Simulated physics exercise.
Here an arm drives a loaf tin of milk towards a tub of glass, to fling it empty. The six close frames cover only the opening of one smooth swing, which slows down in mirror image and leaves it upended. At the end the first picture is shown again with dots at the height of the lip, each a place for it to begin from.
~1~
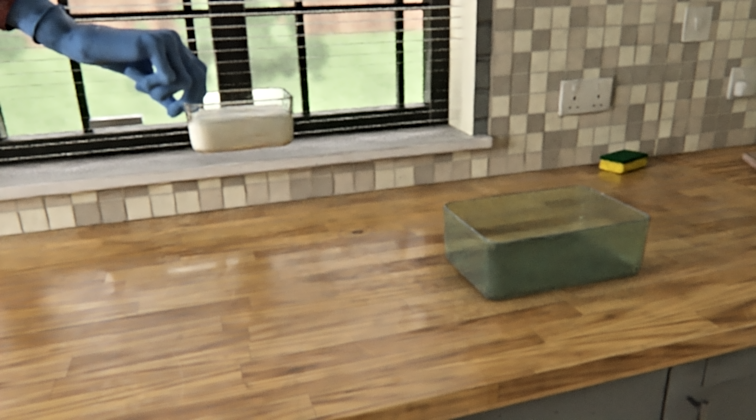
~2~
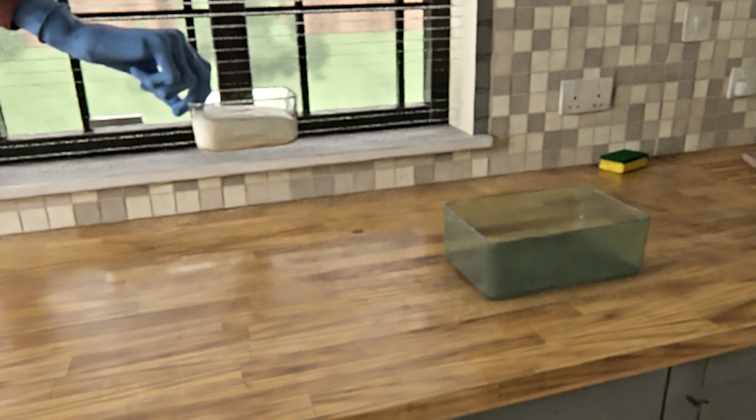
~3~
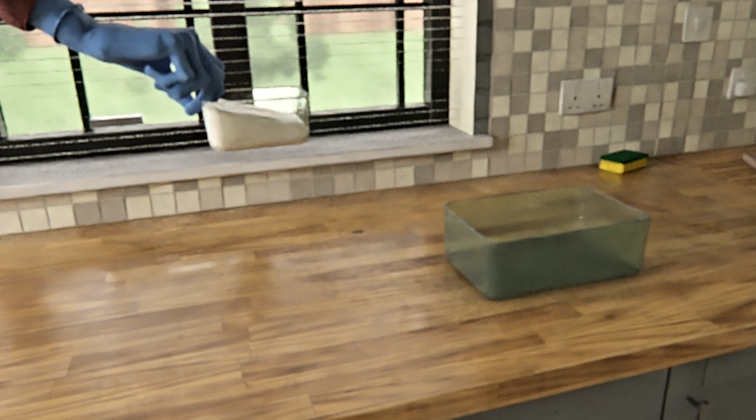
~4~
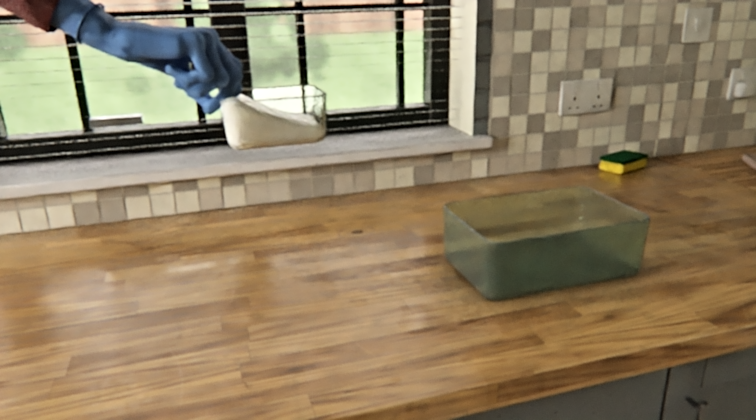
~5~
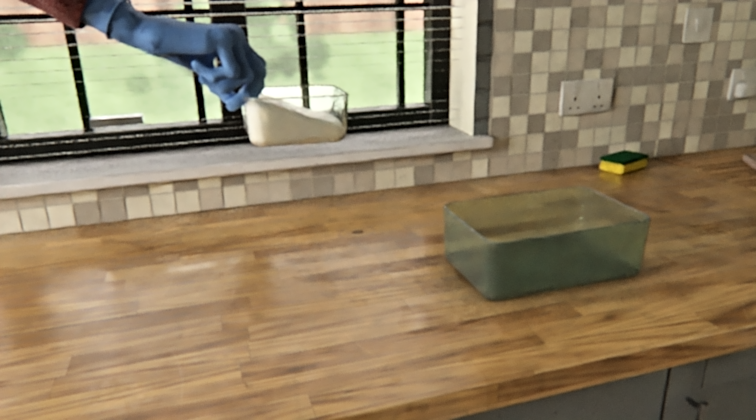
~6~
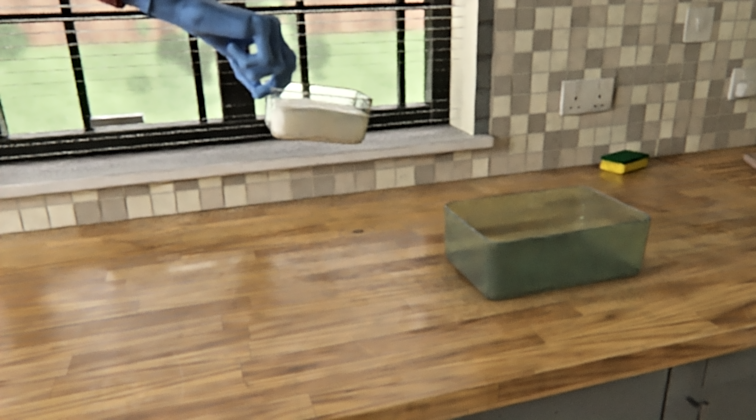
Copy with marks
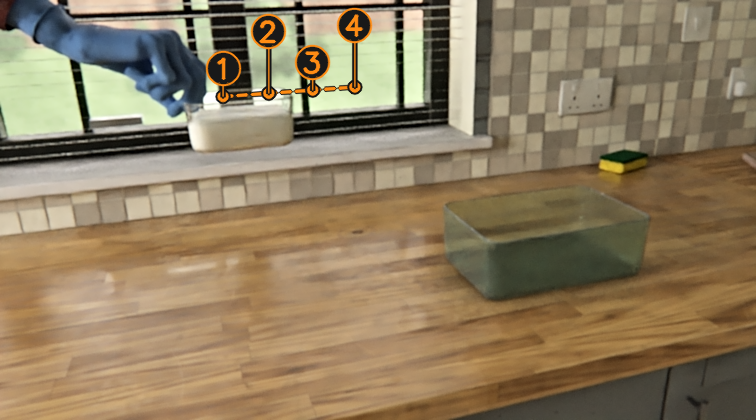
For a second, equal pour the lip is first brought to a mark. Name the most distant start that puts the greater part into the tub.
3 will do.
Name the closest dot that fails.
2 it is.
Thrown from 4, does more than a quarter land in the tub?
Yes, clearly.
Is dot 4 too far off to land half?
No.
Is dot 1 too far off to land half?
Yes, it does.
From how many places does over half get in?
Two of the four.
On the marked copy, 1 at (223, 96); 2 at (268, 93); 3 at (312, 90); 4 at (354, 87).
For dot 1, about 0 % lands in the tub, 100 % falls short.
For dot 2, about 23 % lands in the tub, 72 % falls short and 4 % goes beside or beyond.
For dot 3, about 66 % lands in the tub, 29 % falls short and 4 % goes beside or beyond.
For dot 4, about 86 % lands in the tub, 9 % falls short and 5 % goes beside or beyond.
